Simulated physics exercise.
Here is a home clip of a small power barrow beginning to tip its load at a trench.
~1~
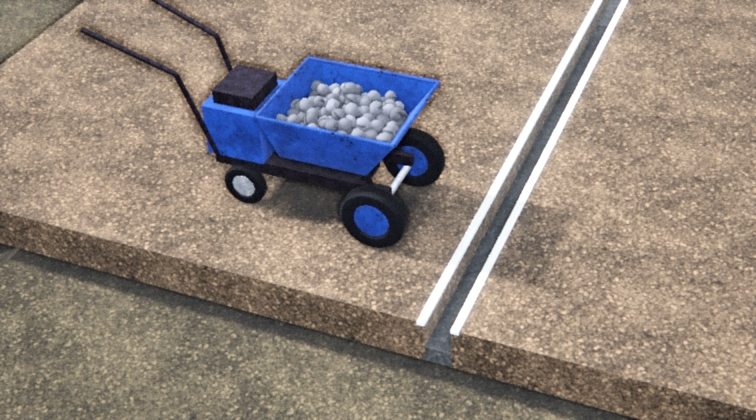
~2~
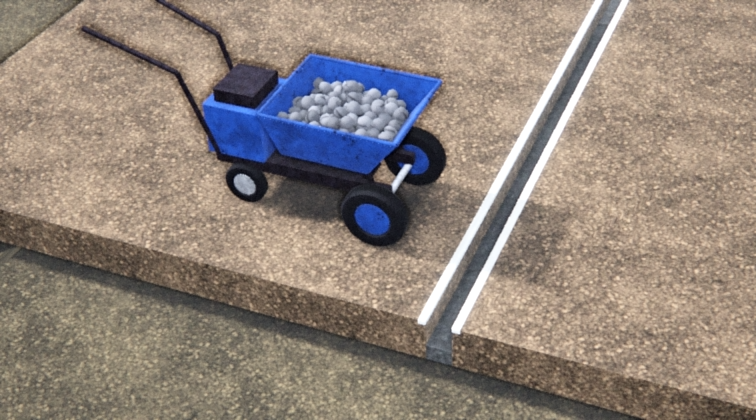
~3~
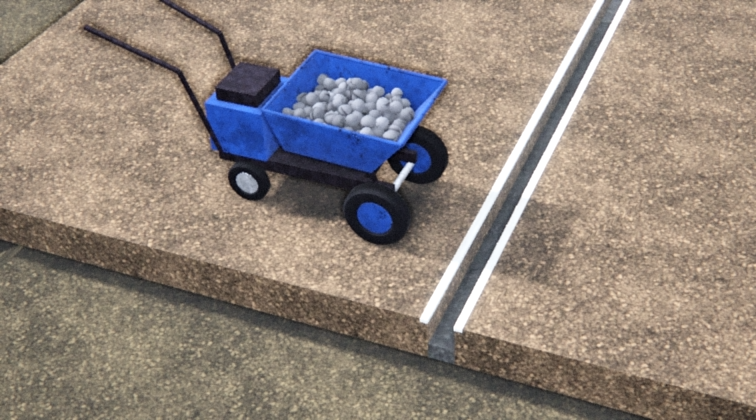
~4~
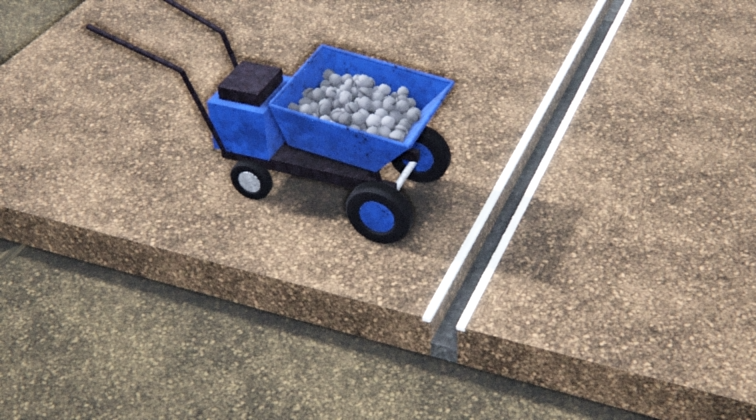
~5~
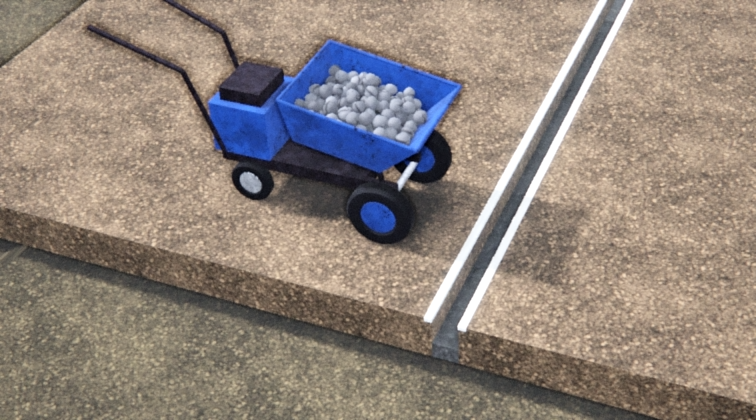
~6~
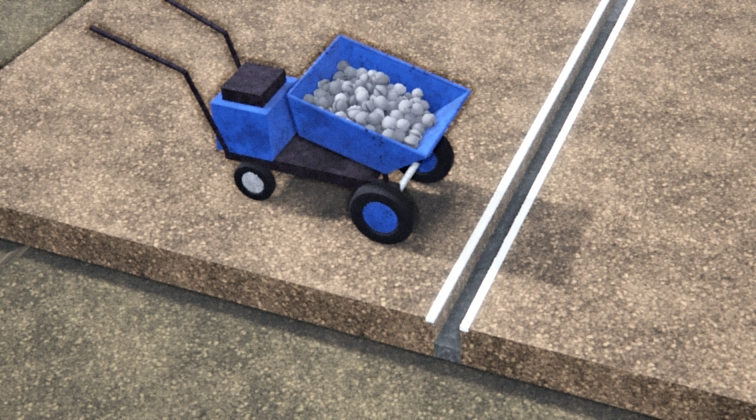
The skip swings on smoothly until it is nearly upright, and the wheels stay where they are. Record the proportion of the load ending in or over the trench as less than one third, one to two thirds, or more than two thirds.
Proportion recorded: Less than one third.
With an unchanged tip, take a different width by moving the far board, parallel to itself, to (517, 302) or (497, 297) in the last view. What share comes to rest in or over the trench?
The share would be 80 % first and 40 % second.
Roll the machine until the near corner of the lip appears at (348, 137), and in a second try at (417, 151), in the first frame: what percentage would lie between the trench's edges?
First try: Around 50 %; second try: Around 0 %.
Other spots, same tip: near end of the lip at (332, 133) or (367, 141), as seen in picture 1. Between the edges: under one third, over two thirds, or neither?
Spot 1: In the middle band. Spot 2: Between a third and two thirds.
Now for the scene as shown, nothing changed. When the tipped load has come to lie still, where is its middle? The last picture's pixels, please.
I'd say the middle ends up at about (547, 237).
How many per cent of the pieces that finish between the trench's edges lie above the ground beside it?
Roughly 0 in a hundred.
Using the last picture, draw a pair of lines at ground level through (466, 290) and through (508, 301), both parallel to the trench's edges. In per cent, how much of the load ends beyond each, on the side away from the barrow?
Some 90 and some 60 per cent, respectively.
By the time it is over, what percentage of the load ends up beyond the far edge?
That share is about 75 percent.
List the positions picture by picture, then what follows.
Lip of the skip at (394, 146), level; top of the load at (339, 114), round cobbles; first edge of the trench at (439, 289); far edge at (472, 297), the trench under half as wide as the skip, and about as deep as wide, in the first picture.
Lip of the skip at (396, 145), level; top of the load at (340, 115), in the second picture.
Lip of the skip at (401, 146), tipped barely; top of the load at (339, 102), in the third picture.
Lip of the skip at (409, 147), tipped a little; top of the load at (338, 106), in the fourth picture.
Lip of the skip at (417, 151), tipped a little; top of the load at (344, 104), in the fifth picture.
Lip of the skip at (426, 157), tipped clearly; top of the load at (344, 99); first edge of the trench at (448, 285); far edge at (482, 293), in the sixth picture.
Soon, skip tipped steeply; all in the skip.
A while on, skip tipped right over; most in the skip; a stray few in or heaped over the trench; a small part beyond it; a stray few falling.
Towards the end, skip tipped right over; a small part in the skip; a small part in or heaped over the trench; most beyond it; a stray few falling.
Finally, skip tipped right over; about a quarter in or heaped over the trench; most beyond it.
